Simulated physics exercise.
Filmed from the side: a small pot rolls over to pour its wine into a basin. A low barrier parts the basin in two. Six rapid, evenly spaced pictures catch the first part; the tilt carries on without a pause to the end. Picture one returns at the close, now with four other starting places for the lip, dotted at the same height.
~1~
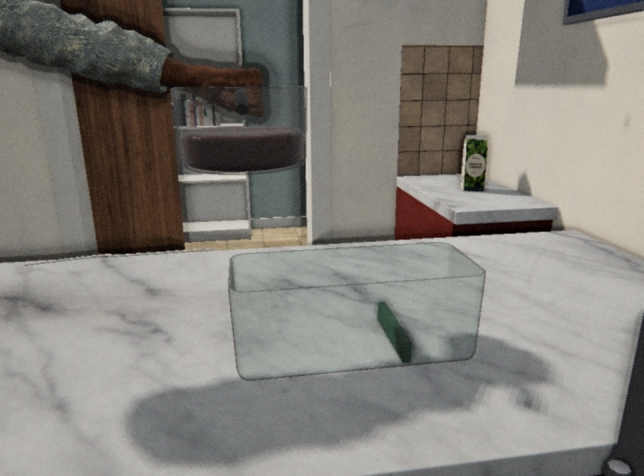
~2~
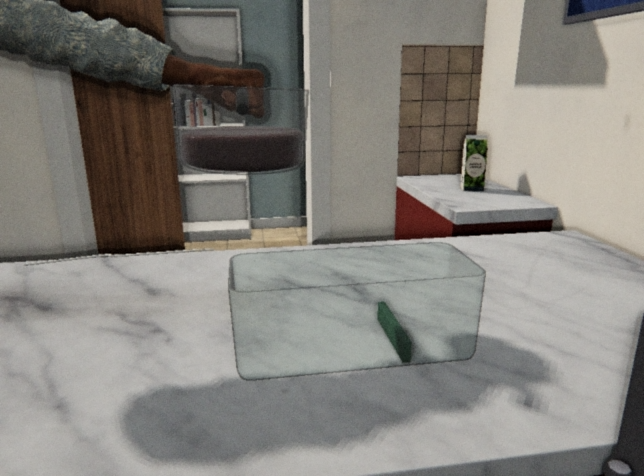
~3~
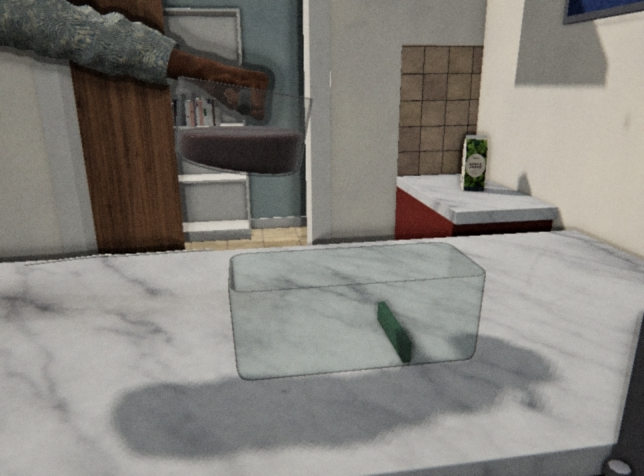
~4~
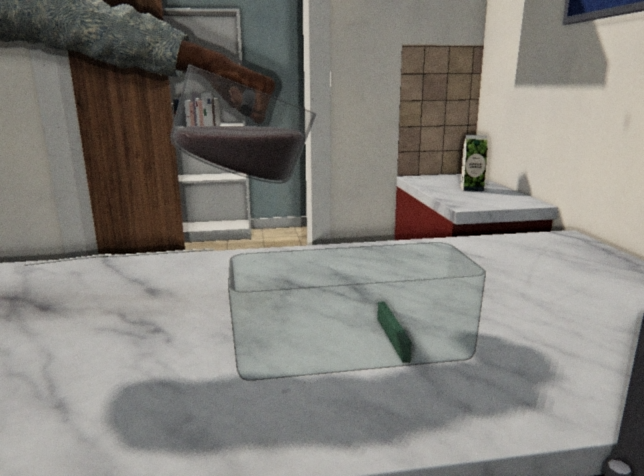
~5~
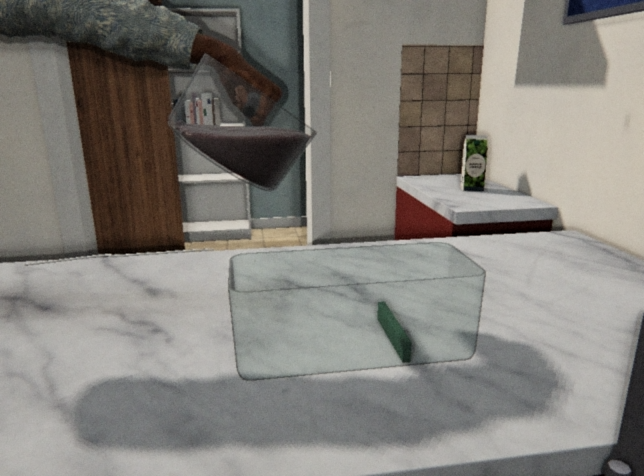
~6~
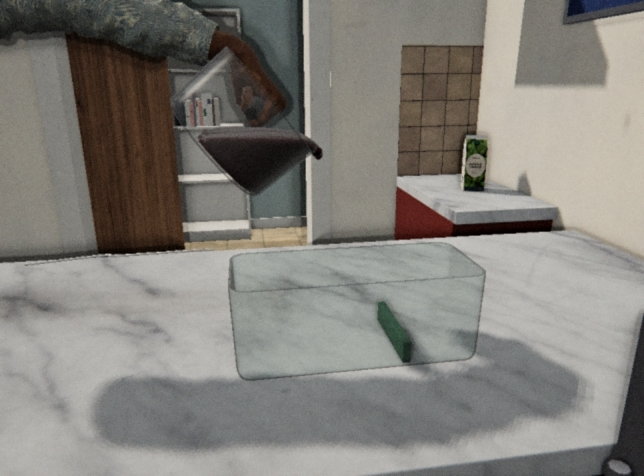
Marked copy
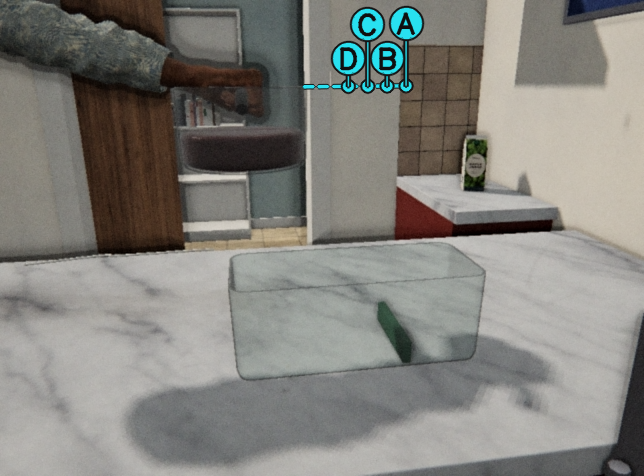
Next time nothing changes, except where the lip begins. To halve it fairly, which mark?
Use place C.
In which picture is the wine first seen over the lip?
Picture 6.
In cyan, A at (406, 85); B at (387, 86); C at (367, 86); D at (348, 86).
If A is chosen, about 39 % ends left of the wall and 59 % right of it.
If B is chosen, about 36 % ends left of the wall and 62 % right of it.
If C is chosen, about 47 % ends left of the wall and 51 % right of it.
If D is chosen, about 67 % ends left of the wall and 31 % right of it.
